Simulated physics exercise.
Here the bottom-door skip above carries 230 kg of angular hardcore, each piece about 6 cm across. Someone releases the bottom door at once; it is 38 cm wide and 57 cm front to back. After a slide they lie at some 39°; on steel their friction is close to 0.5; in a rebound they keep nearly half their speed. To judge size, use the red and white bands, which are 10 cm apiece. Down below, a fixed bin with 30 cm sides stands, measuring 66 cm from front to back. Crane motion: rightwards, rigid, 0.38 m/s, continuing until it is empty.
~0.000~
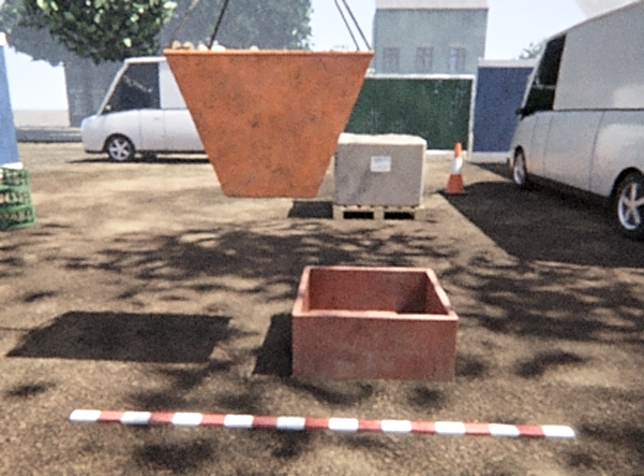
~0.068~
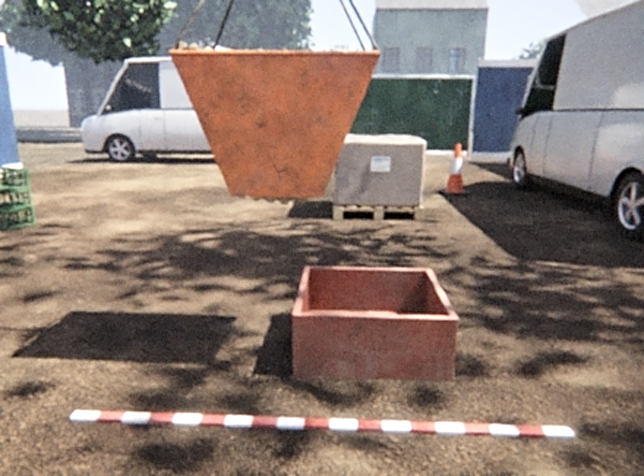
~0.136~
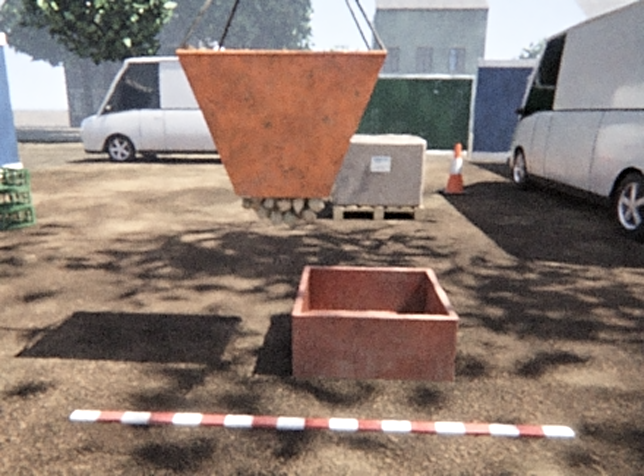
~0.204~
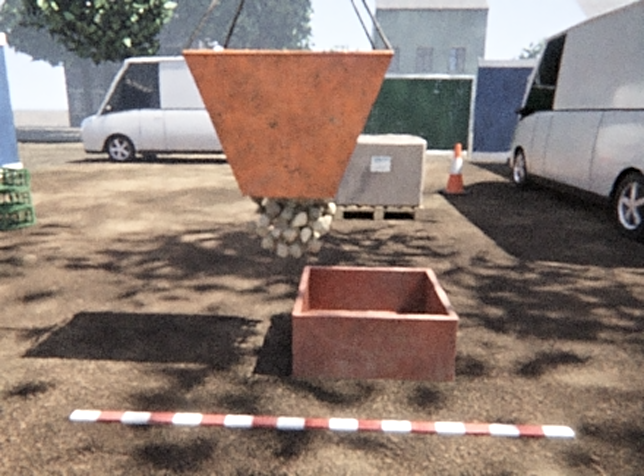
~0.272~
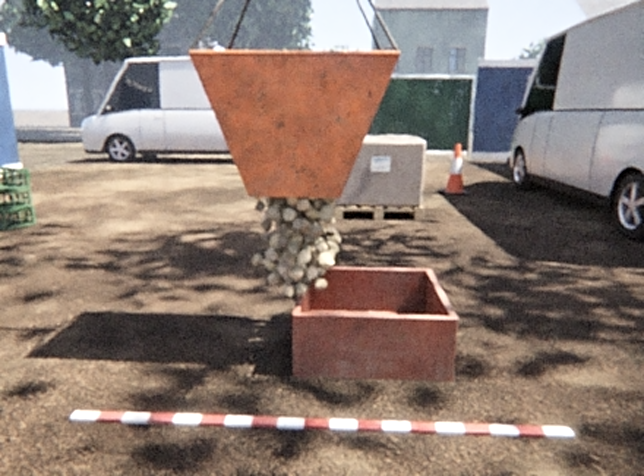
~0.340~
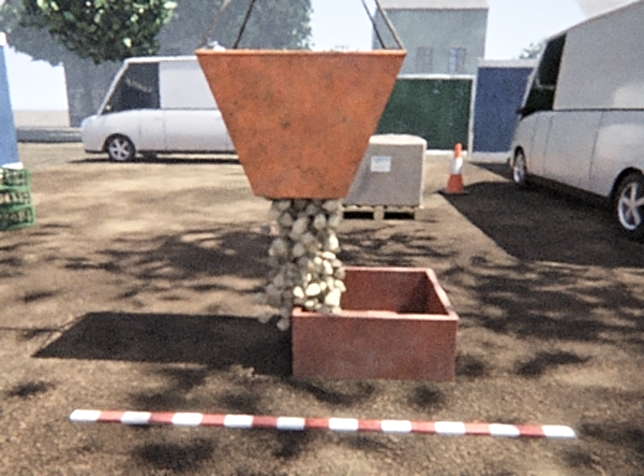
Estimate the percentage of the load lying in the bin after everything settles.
I would say 74 per cent lies in the bin.
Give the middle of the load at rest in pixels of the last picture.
Middle at rest: Roughly (350, 315).
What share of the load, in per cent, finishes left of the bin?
I'd say close to 20 per cent of the load ends there.
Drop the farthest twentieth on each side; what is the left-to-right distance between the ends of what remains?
The stretch runs about 90 cm.
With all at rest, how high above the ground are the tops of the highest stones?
Height at rest: Around 42 cm.
After 0.7 s, 13 % in the bottom-door skip, 16 % falling or lying left of the bin, 71 % falling or lying in the bin, 1 % falling or lying beside or right of the bin; the stones farthest right are at (430, 335).
After 1.1 s, 0 % in the bottom-door skip, 18 % falling or lying left of the bin, 76 % falling or lying in the bin, 6 % falling or lying beside or right of the bin; the stones farthest right are at (432, 325).
After 1.7 s, 0 % in the bottom-door skip, 19 % falling or lying left of the bin, 75 % falling or lying in the bin, 7 % falling or lying beside or right of the bin; the stones farthest right are at (441, 330).
After 2.6 s, 0 % in the bottom-door skip, 19 % falling or lying left of the bin, 74 % falling or lying in the bin, 7 % falling or lying beside or right of the bin; the stones farthest right are at (445, 340).
After 4.5 s, 0 % in the bottom-door skip, 19 % left of the bin, 74 % in the bin, 7 % beside or right of the bin; the stones farthest right are at (445, 340).
